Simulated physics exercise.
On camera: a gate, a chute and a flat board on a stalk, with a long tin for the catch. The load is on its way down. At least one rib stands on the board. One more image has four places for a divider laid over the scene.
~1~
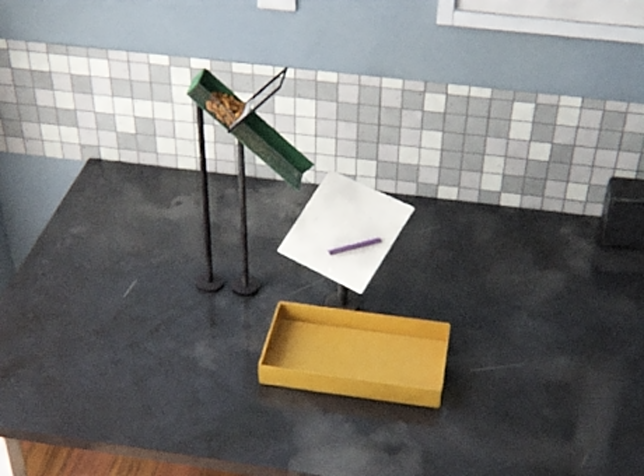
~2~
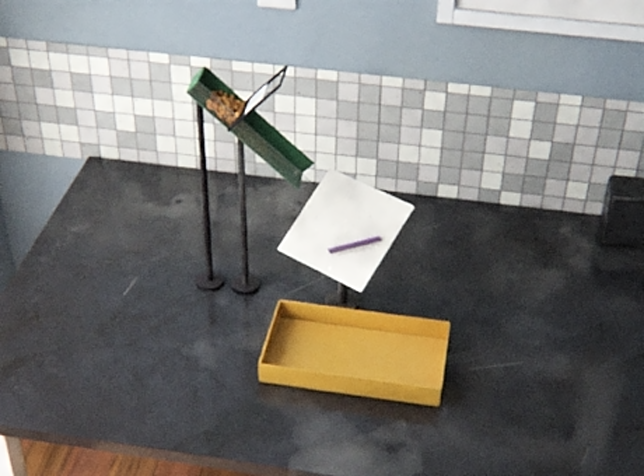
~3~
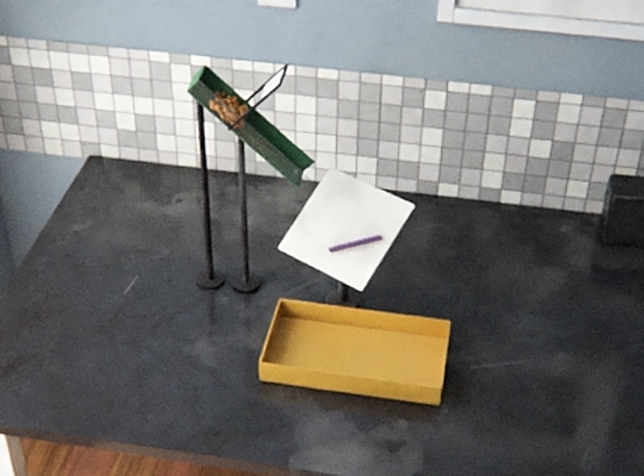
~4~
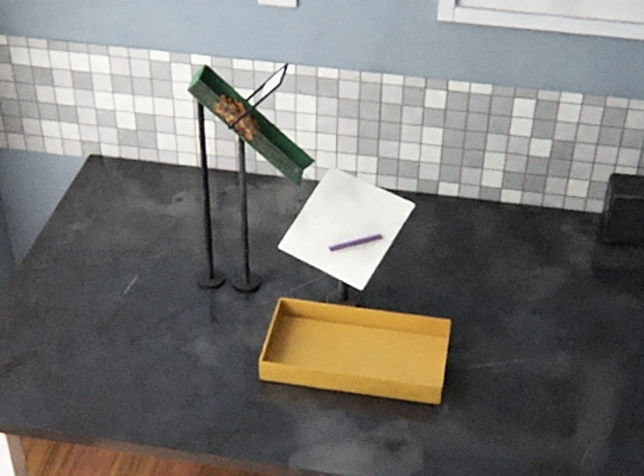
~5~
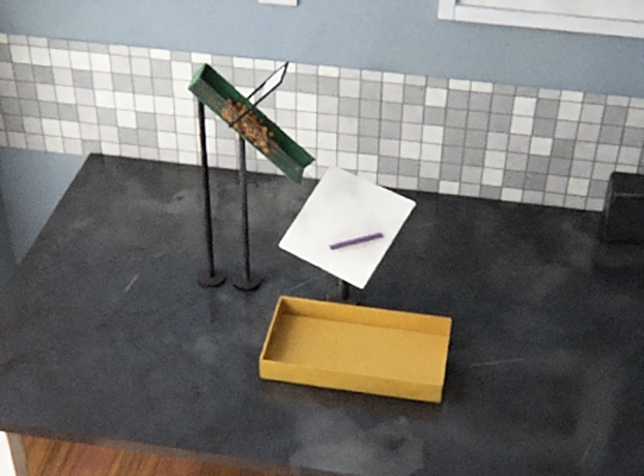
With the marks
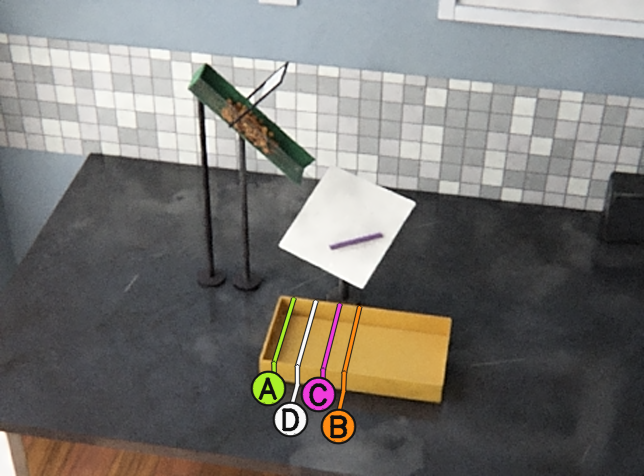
A dark tabletop held a sloping green chute, a tilted white board with a purple strip, and an empty yellow tin; the small brown chickpeas bunched high in the chute began sliding down to the right.
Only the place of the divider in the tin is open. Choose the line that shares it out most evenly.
I would pick line A.
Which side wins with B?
Left.
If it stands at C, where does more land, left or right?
More lands on the left.
On the marked copy, line A crosses the front rim at (274, 362); line B crosses the front rim at (344, 372); line C crosses the front rim at (323, 369); line D crosses the front rim at (297, 365).
With A, of what is caught, close to half on the left of the divider, close to half on the right.
With B, of what is caught, all but a few on the left of the divider, a small share on the right.
With C, of what is caught, all but a few on the left of the divider, a small share on the right.
With D, of what is caught, the bulk on the left of the divider, close to a quarter on the right.
